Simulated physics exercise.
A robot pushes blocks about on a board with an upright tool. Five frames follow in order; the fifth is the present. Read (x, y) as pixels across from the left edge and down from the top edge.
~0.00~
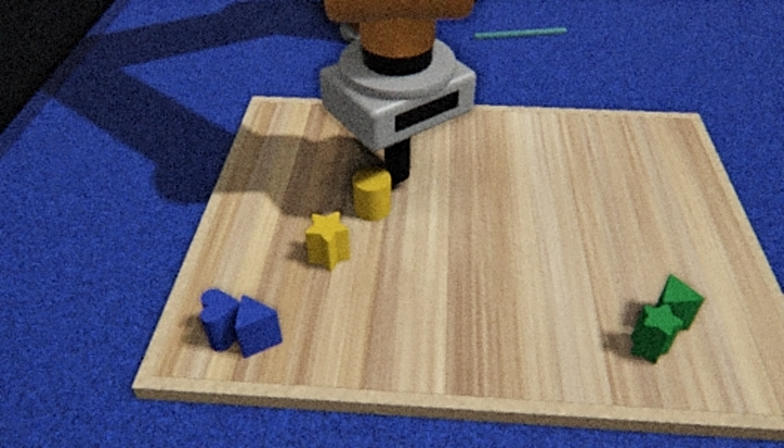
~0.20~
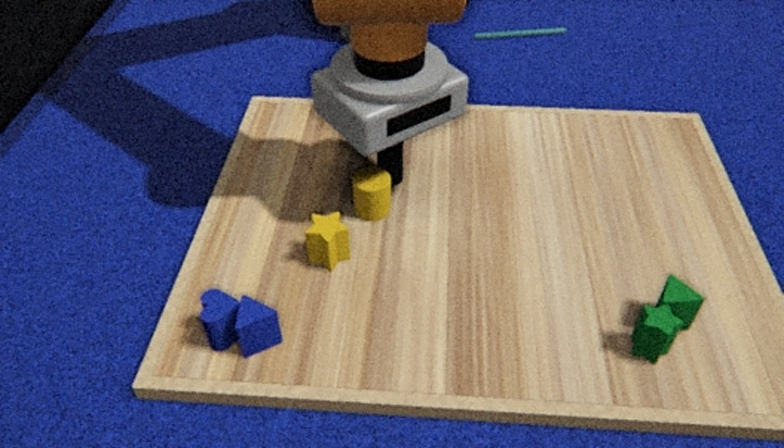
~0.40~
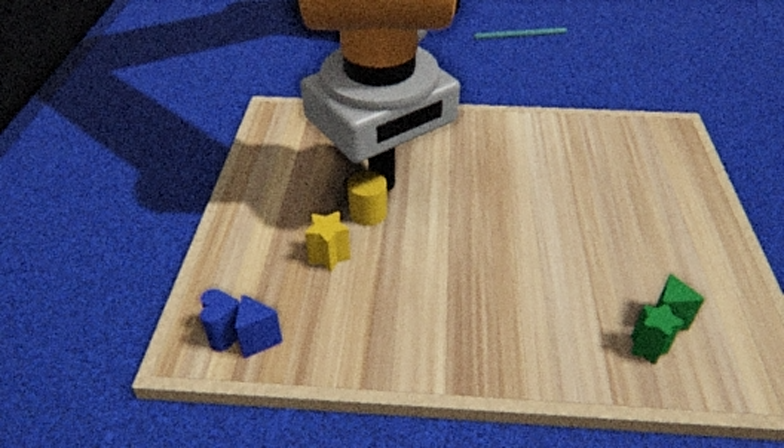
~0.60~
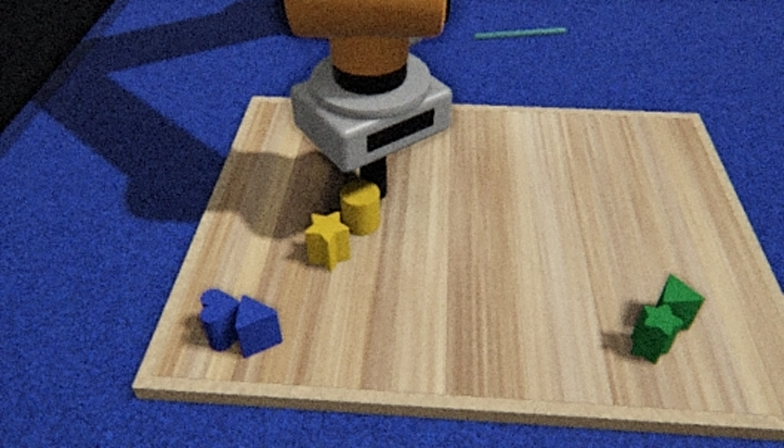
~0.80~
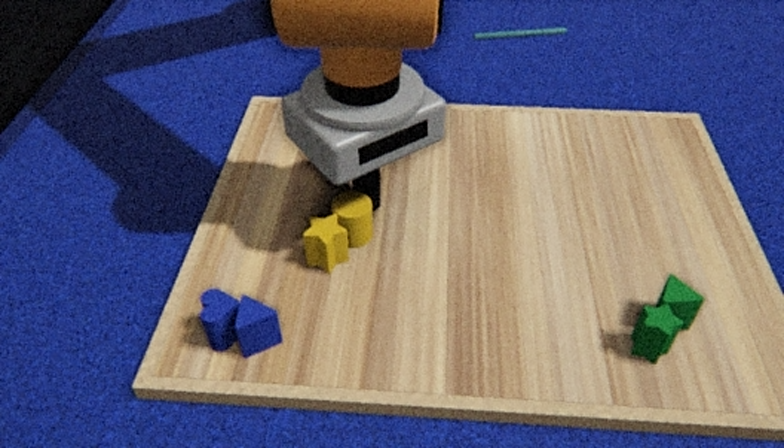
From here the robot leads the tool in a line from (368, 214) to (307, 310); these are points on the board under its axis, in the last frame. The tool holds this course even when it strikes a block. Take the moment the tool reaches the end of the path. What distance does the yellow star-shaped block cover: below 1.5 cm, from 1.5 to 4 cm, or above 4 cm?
The distance will be above 4 cm.
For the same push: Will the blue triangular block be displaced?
Final answer: Yes.
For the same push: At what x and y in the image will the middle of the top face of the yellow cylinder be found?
That would be at about pixel (265, 293).
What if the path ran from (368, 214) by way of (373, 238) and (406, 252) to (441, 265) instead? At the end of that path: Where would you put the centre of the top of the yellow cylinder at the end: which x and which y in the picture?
The answer is (344, 223).
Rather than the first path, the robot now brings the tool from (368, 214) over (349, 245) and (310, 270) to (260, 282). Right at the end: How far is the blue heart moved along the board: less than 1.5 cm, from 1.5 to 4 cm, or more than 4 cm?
It is going to finish 1.5 to 4 cm from where it is now.
The first path, step by step. One third of the way, tool at (349, 234); yellow star-shaped block at (296, 250), turned 10° anticlockwise; yellow cylinder at (327, 234).
Two thirds of the way, tool at (328, 266); yellow star-shaped block at (260, 271), turned 15° clockwise; yellow cylinder at (299, 265).
At the end, tool at (305, 301); blue heart at (212, 305); blue triangular block at (242, 319); yellow star-shaped block at (234, 278), turned 55° clockwise; yellow cylinder at (265, 293).
